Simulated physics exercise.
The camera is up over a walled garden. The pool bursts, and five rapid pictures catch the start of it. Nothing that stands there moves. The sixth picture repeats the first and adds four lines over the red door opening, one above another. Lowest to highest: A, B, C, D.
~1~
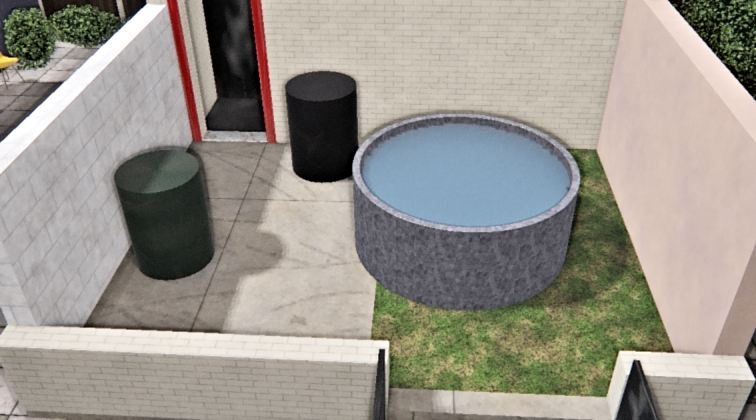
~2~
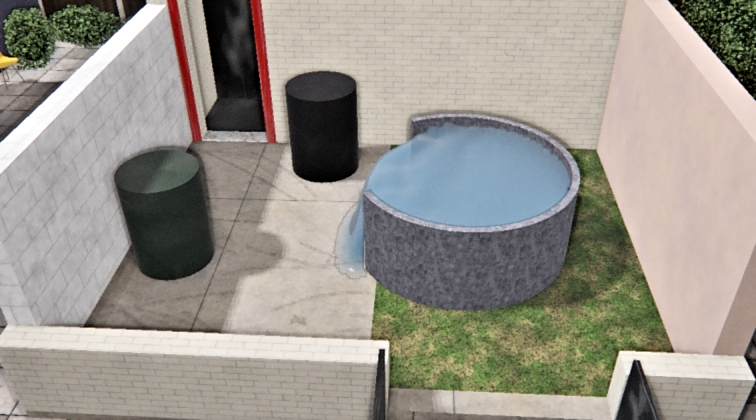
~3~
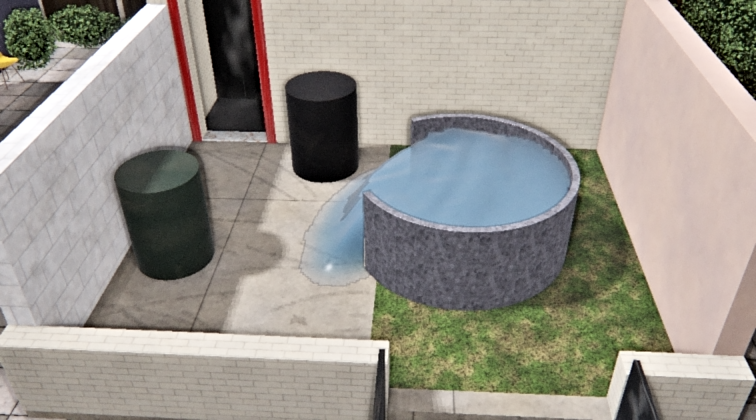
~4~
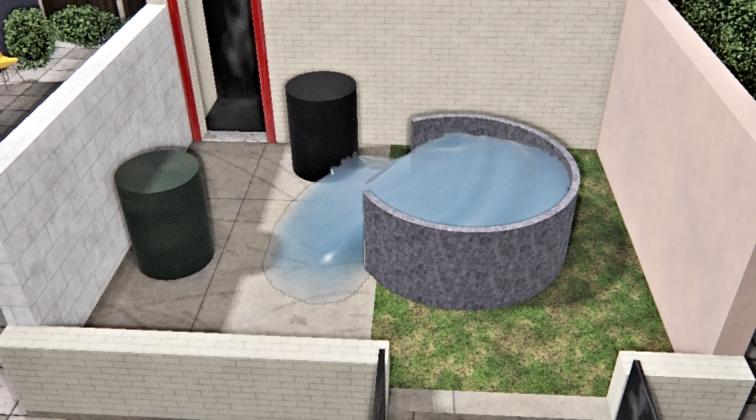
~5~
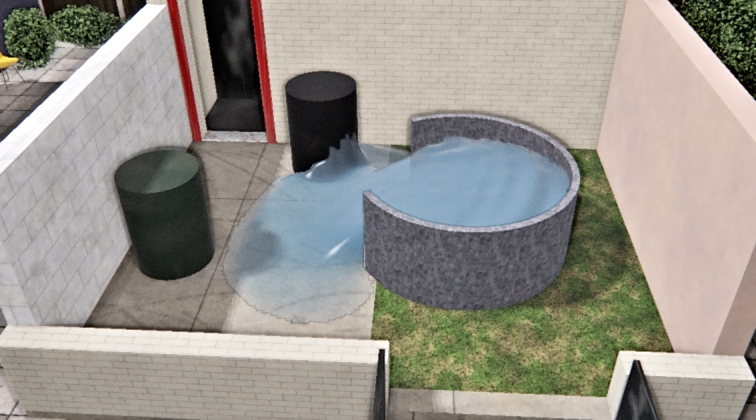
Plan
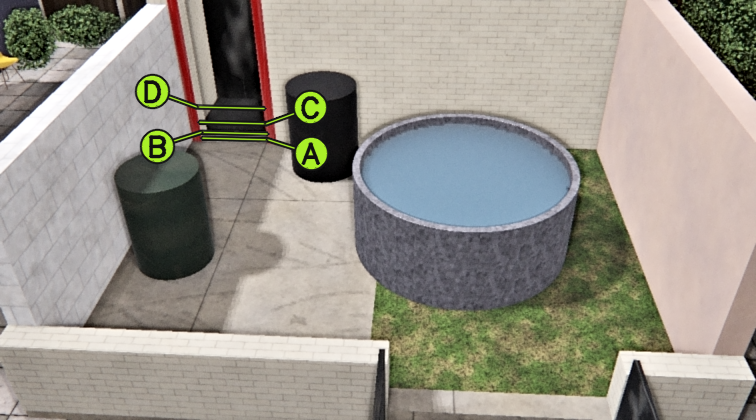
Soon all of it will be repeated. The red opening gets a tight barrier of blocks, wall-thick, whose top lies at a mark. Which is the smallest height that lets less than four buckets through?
Go for D.
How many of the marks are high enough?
One.
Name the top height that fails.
C it is.
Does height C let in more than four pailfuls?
Yes, it does.
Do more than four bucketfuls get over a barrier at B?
Yes, it does.
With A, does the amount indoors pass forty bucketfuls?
Yes, clearly.
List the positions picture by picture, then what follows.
Water in the pool at rest, its middle at (464, 172); foot of the red doorway at (235, 141); open gate at (504, 341).
Water covers 3 % of the ground and shows as far out as (355, 272).
Water covers 7 % of the ground and shows as far out as (324, 279).
Water covers 13 % of the ground and shows as far out as (273, 273).
Water covers 22 % of the ground and shows as far out as (240, 284).
On the marked copy, A at (235, 138); B at (234, 133); C at (232, 123); D at (230, 107); from the bottom up A, B, C, D.
Choosing A, dozens of bucketfuls pour in.
Choosing B, dozens of bucketfuls pour in.
Choosing C, about 12 bucketfuls get in.
Choosing D, a splash gets over, under a bucket.
